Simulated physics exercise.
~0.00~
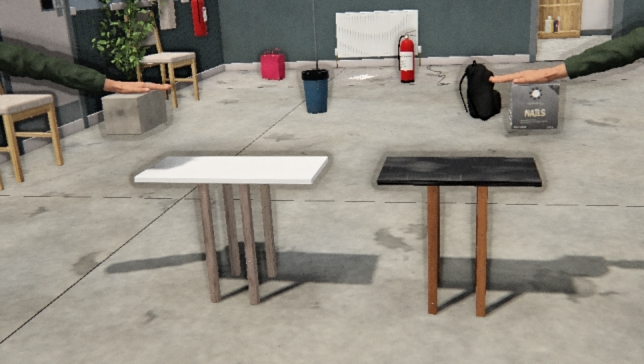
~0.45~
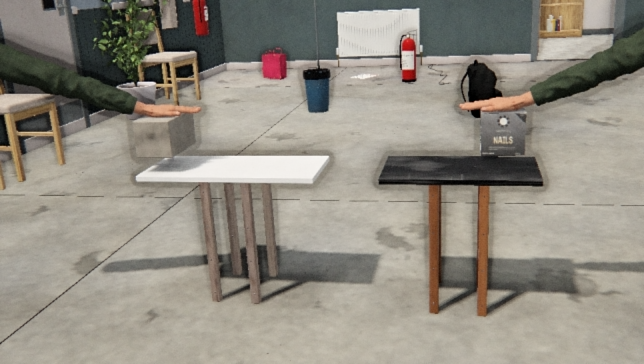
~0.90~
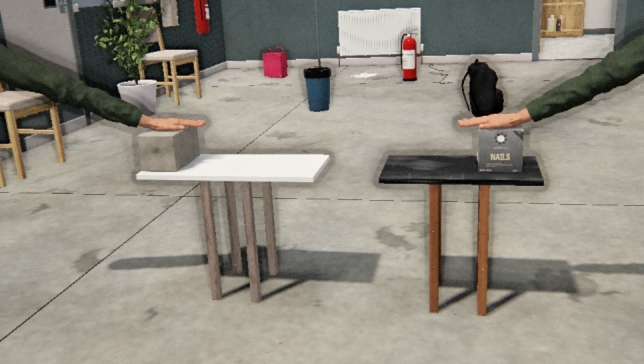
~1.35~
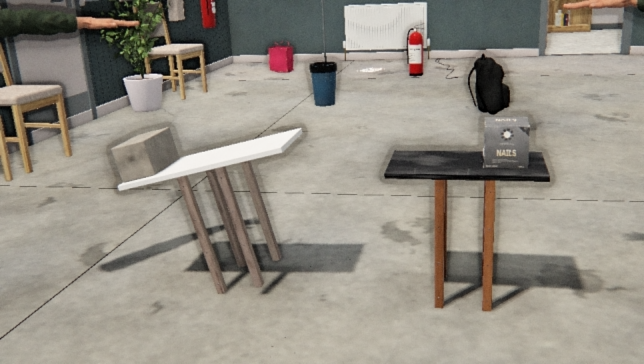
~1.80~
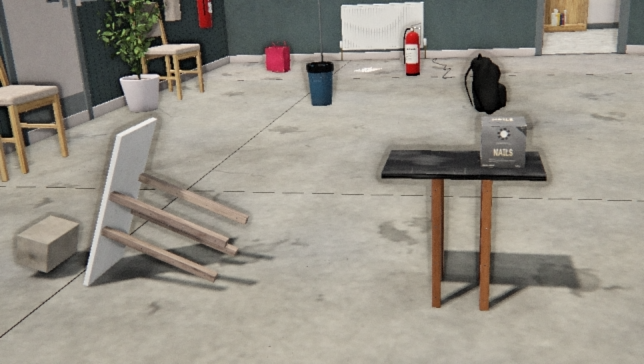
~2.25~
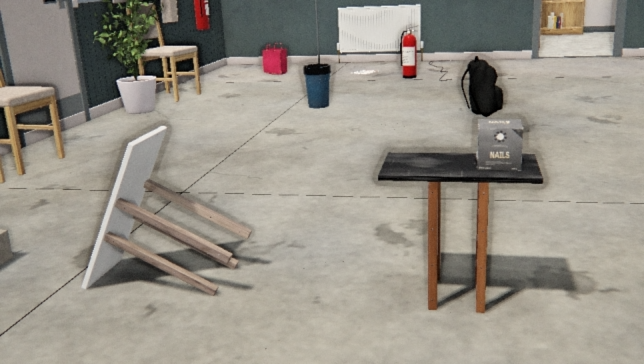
Two hands set boxes on two tables; the white one tips over, the black stands.
